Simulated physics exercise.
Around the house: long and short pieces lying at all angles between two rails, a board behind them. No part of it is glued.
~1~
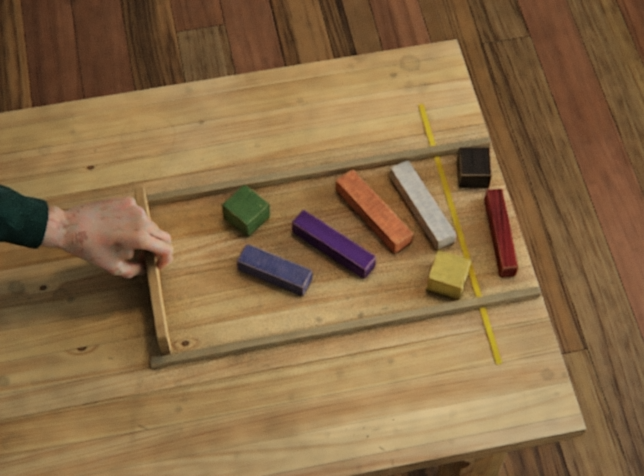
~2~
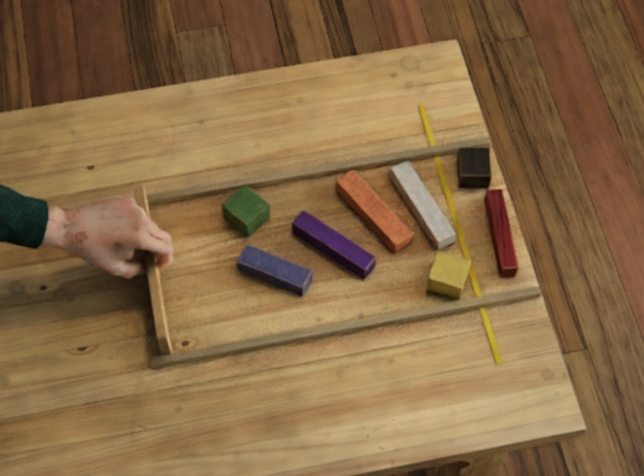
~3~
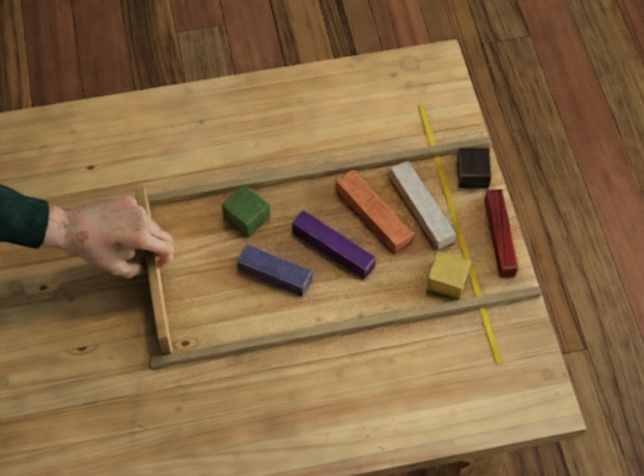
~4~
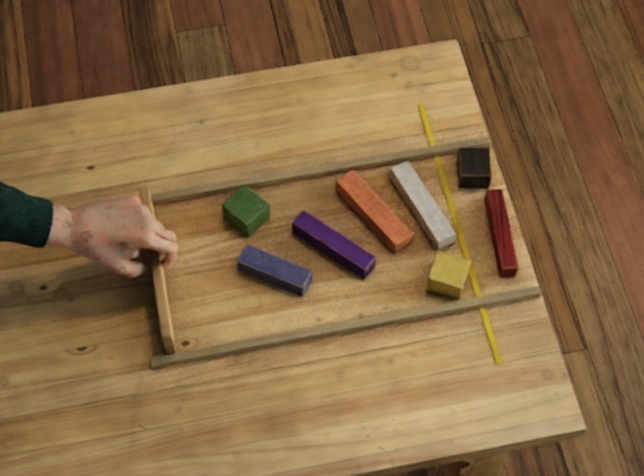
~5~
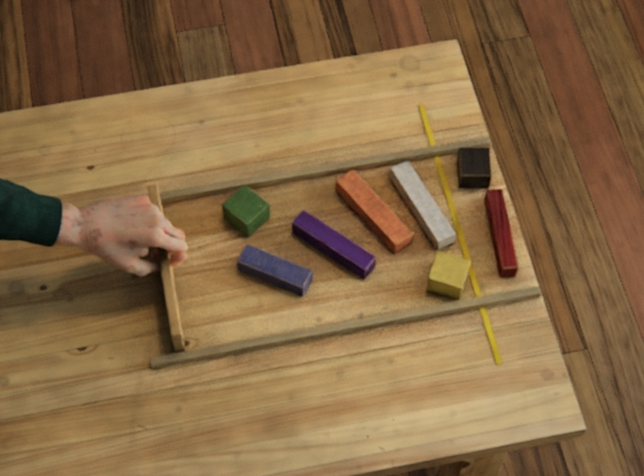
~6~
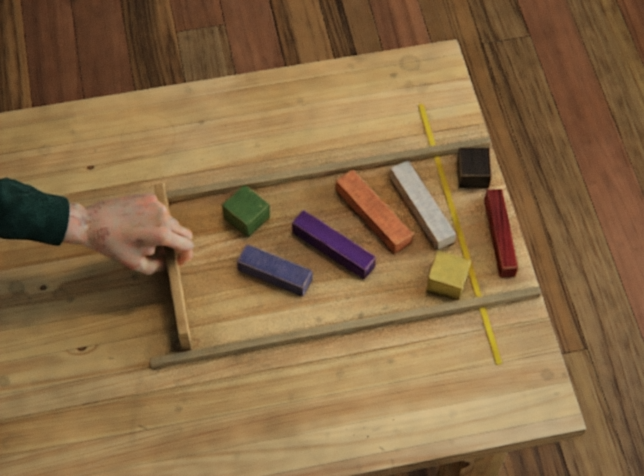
On a wooden table, coloured blocks and sticks lay scattered between two rails near a yellow line, and a hand held a board still, then slid it slightly right, while the pieces stayed put.
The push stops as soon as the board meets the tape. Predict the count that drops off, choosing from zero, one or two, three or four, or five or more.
Band: Three to four.
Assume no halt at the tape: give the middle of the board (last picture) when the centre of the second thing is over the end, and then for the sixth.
At (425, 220) for the second, at (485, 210) for the sixth.
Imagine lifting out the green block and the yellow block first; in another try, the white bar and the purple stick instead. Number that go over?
3, then 2.
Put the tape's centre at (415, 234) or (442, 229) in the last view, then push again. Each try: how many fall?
It comes to 0, then 2.
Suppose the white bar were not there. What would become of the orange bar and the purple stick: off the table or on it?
Result - orange bar: Up; purple stick: Up.
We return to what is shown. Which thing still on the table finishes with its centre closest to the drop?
The orange bar finishes closest.
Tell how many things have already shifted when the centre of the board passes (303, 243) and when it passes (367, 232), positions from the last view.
One spot: 3. Other spot: 5.
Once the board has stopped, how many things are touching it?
It touches 2.
Soon after, none off yet; red stick at rest near (501, 232); black block at rest near (474, 168); yellow block at rest near (448, 275).
At rest, the number that fall off is three or four; fallen, white bar, black block and red stick.
